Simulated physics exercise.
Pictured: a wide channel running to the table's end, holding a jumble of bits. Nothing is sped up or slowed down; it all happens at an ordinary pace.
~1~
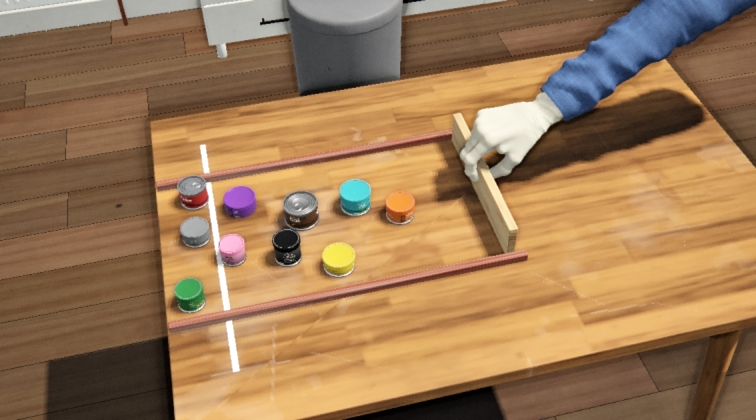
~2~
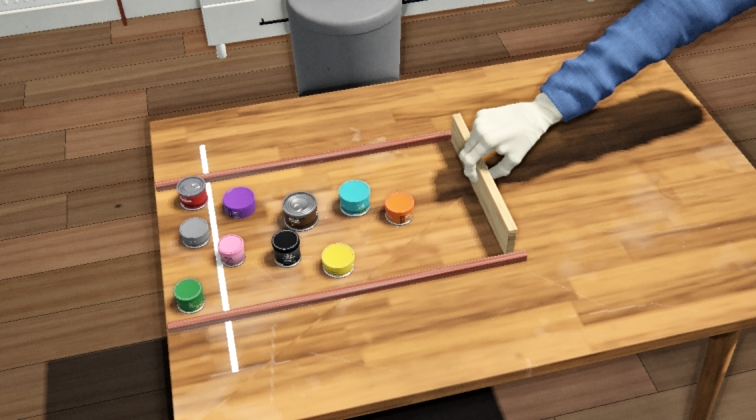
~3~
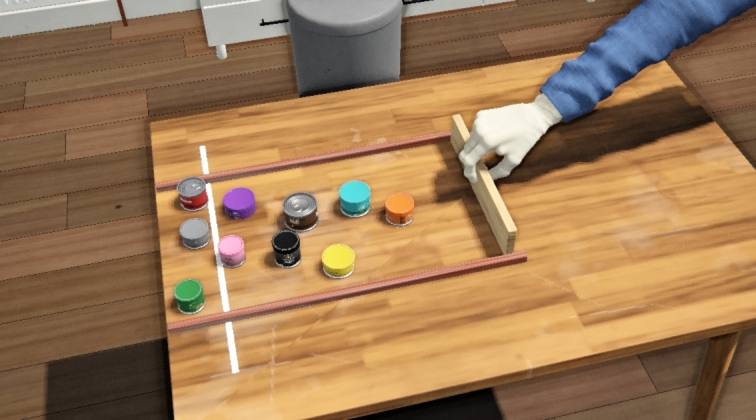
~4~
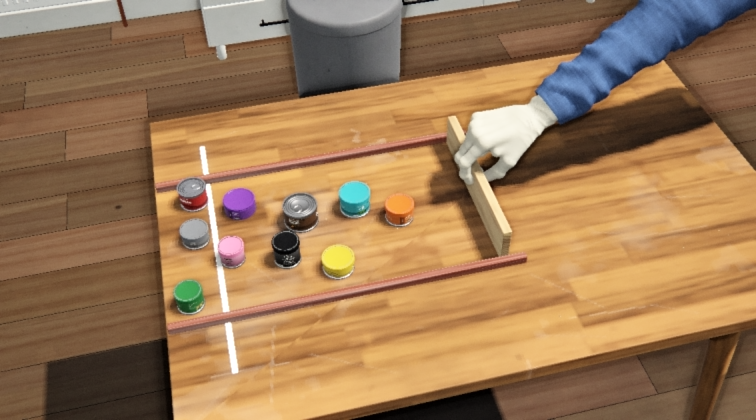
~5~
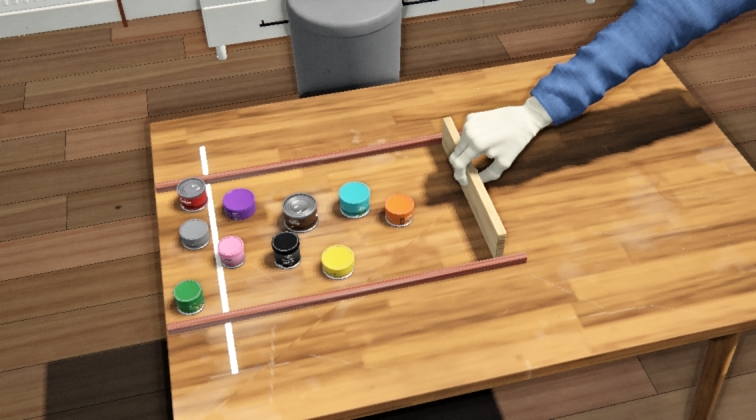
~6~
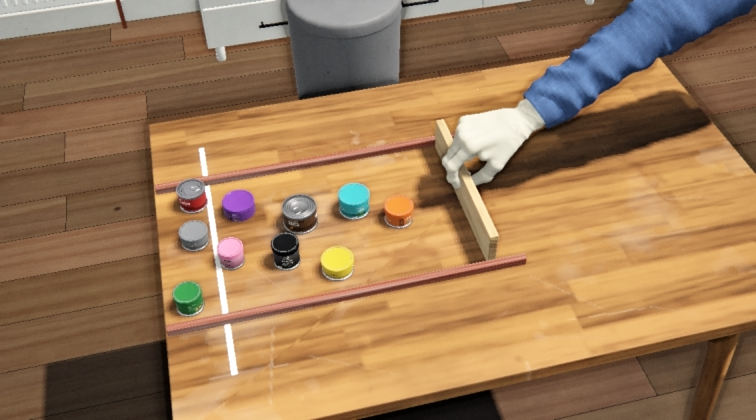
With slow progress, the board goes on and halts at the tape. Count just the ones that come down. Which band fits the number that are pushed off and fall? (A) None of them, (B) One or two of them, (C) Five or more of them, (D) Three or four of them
Answer: B.
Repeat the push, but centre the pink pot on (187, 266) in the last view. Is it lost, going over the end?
From that start the object is safe.
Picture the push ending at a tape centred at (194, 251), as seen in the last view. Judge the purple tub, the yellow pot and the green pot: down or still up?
The purple tub? It is safe. The yellow pot? It is safe. The green pot? It does not stay.
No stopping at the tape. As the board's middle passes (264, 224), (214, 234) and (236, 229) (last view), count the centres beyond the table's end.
Respectively, 0, 1 and 0.
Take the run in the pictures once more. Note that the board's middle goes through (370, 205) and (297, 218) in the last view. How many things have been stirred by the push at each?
The count is 2 at the first point and 5 at the second.
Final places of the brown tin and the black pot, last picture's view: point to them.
The first ends close to (170, 247), the second close to (205, 272).
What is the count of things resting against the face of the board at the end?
It is in contact with 5.
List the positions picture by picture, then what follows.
Green pot (190, 296); grey tin (196, 233); red tin (194, 193); board (482, 181); tape (217, 244), in the first frame.
Grey tin (195, 233); orange tin (399, 209), in the second frame.
Red tin (193, 194); pink pot (232, 252), in the third frame.
Green pot (189, 297); black pot (287, 250), in the fourth frame.
Grey tin (195, 235); brown tin (300, 213), in the fifth frame.
Green pot (189, 299); grey tin (194, 236); red tin (192, 196); board (464, 187); tape (216, 247), in the sixth frame.
Early on, none off yet; green pot at rest near (189, 299); grey tin at rest near (194, 236); red tin at rest near (192, 196).
A while later, none off yet; green pot at rest near (189, 299); grey tin travelled a little near (183, 238); red tin at rest near (192, 196).
Finally, the number that fall off is one or two; lost, grey tin.
